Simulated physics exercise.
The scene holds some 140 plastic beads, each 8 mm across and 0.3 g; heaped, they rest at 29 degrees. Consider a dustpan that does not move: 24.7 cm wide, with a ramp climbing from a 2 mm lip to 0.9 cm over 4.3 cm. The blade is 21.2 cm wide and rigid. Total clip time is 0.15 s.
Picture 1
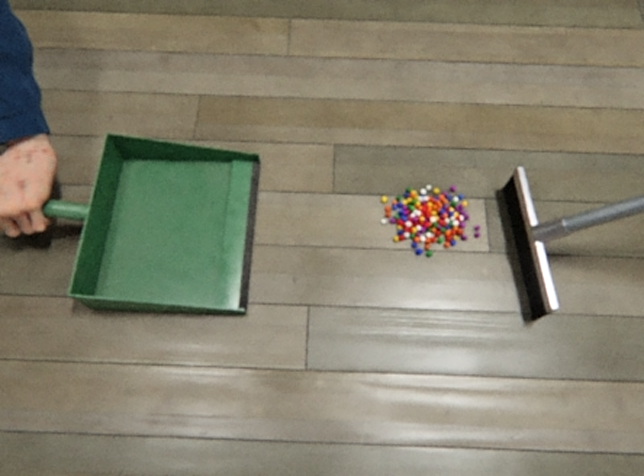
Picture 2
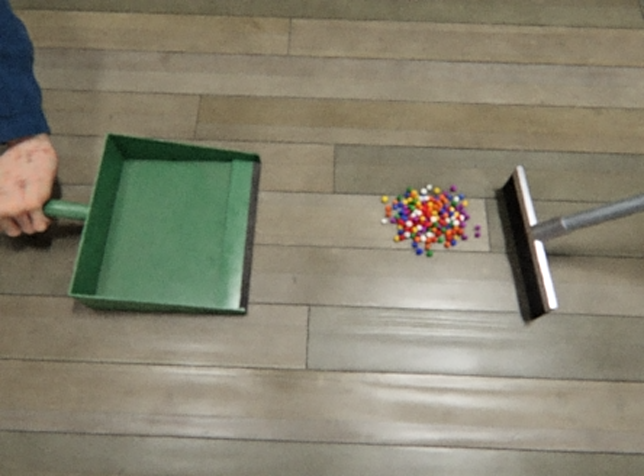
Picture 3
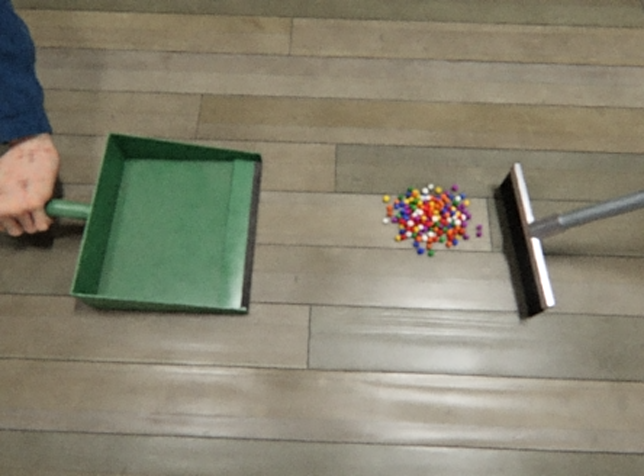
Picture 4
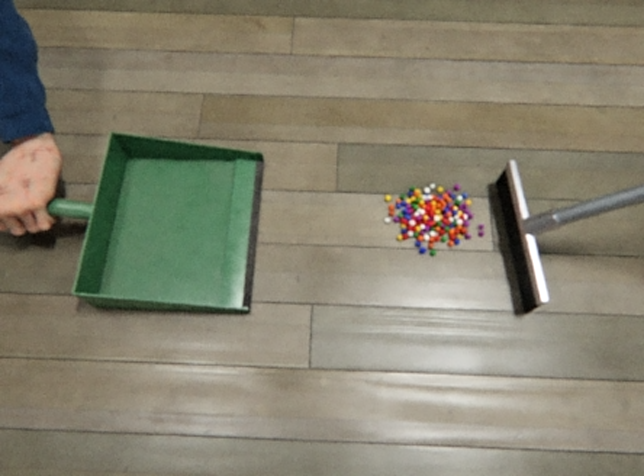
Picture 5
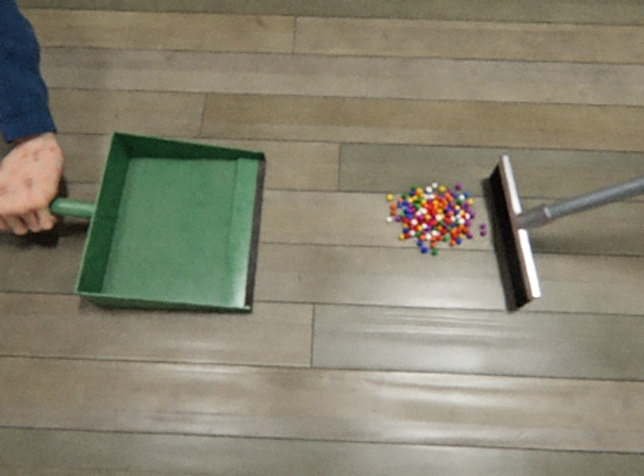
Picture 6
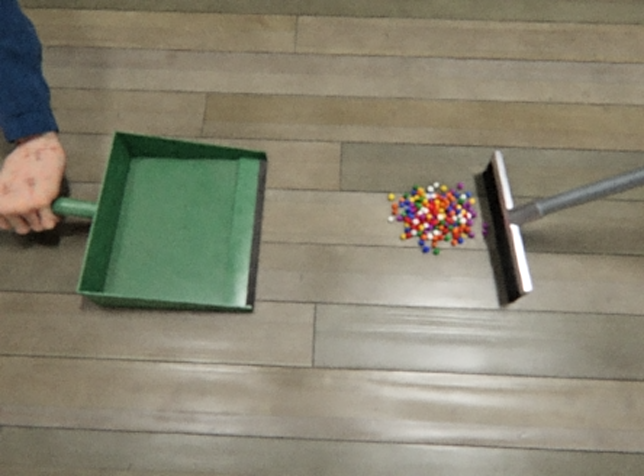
A hand in a dark blue sleeve holds the handle of a green dustpan at the left on a grey-brown plank floor, seen from above. A loose cluster of small multicoloured beads lies right of centre, with a dark-edged blade on a grey pole at the right. The blade slides a short way left to the cluster's edge, while the dustpan and beads stay nearly still.
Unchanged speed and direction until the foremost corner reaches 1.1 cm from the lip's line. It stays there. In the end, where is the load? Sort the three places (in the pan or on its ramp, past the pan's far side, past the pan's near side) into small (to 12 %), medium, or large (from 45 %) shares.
Pan: Small. Far side: Medium. Near side: Small.
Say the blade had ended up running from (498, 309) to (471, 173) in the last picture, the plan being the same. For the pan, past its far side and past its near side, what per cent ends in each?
That ends as pan 40, far 15, and near 5.
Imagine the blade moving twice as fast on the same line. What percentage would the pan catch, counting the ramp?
Roughly 10 in a hundred.
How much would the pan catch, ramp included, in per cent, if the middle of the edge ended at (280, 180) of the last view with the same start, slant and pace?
I'd expect around 20 per cent.
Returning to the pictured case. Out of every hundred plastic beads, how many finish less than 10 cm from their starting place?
About 0 per cent.
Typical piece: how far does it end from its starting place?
Around 24 centimetres.
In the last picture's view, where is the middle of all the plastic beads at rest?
Close to pixel (272, 196).
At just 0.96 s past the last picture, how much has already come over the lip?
It's near 5 percent at that moment.
Then, 0.36 s after the last picture, middle of the blade 20 cm from the lip; 0 % over the lip, far side 10 %, near side 0 %.
Then, 0.61 s after the last picture, middle of the blade 9 cm from the lip; 0 % over the lip, far side 20 %, near side 0 %.
Then, 0.96 s after the last picture, middle of the blade 2 cm from the lip; 5 % over the lip, far side 25 %, near side 0 %.
In the end, pan 5 %, far side 25 %, near side 0 %, in front of the lip or behind the blade 70 %.
